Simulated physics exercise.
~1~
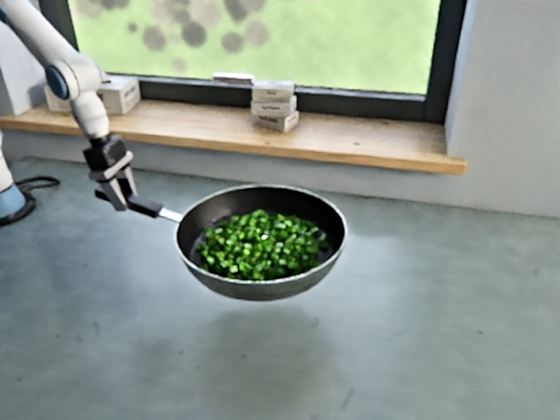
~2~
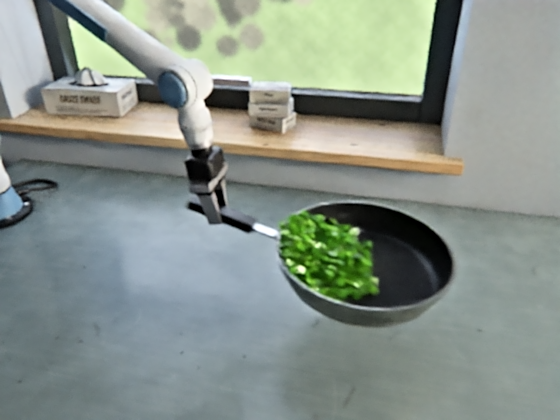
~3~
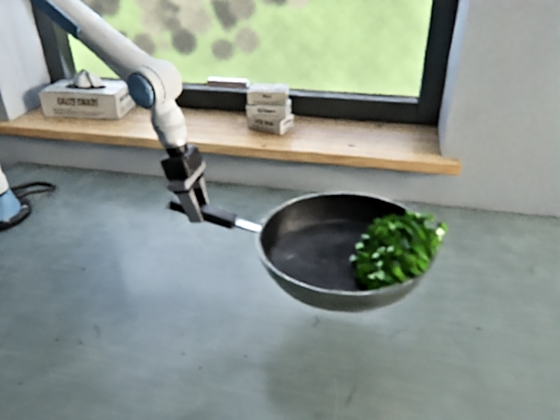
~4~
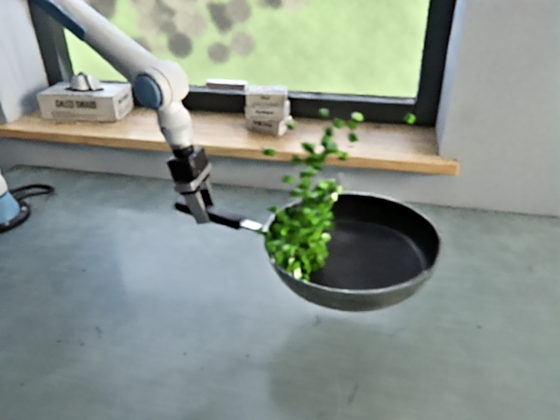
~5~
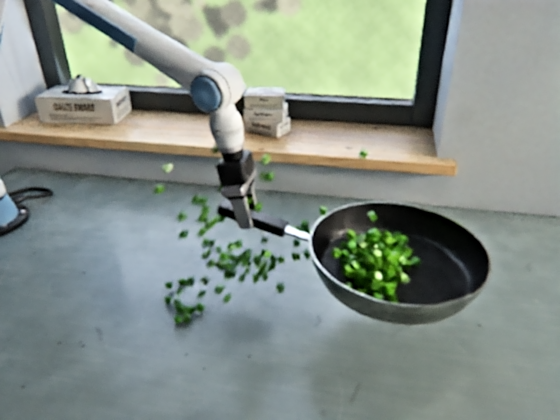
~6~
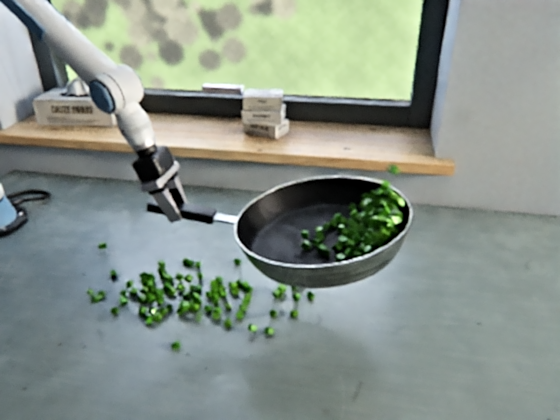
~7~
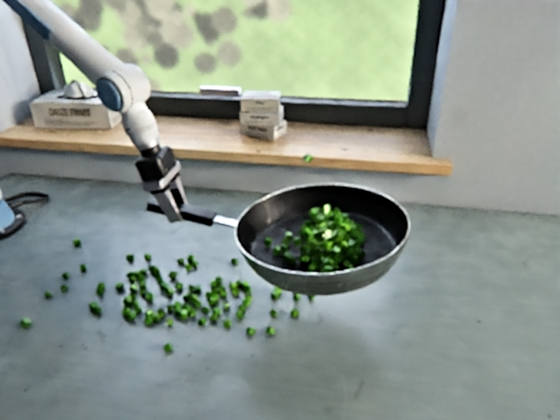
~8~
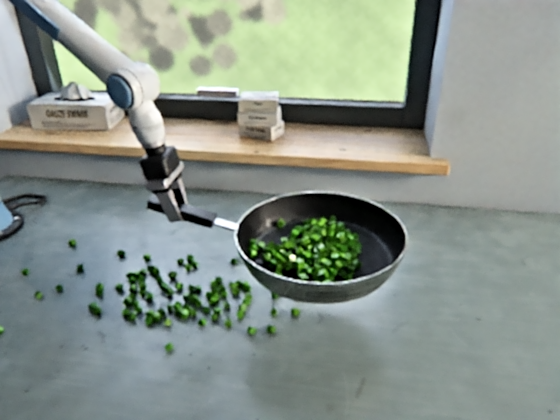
The footage shows a robot arm holding a frying pan of chopped green vegetables above a grey surface, jerking it right, left and right again. Pieces fly up and spill over the handle side, leaving many scattered on the surface while the rest settle in the pan.
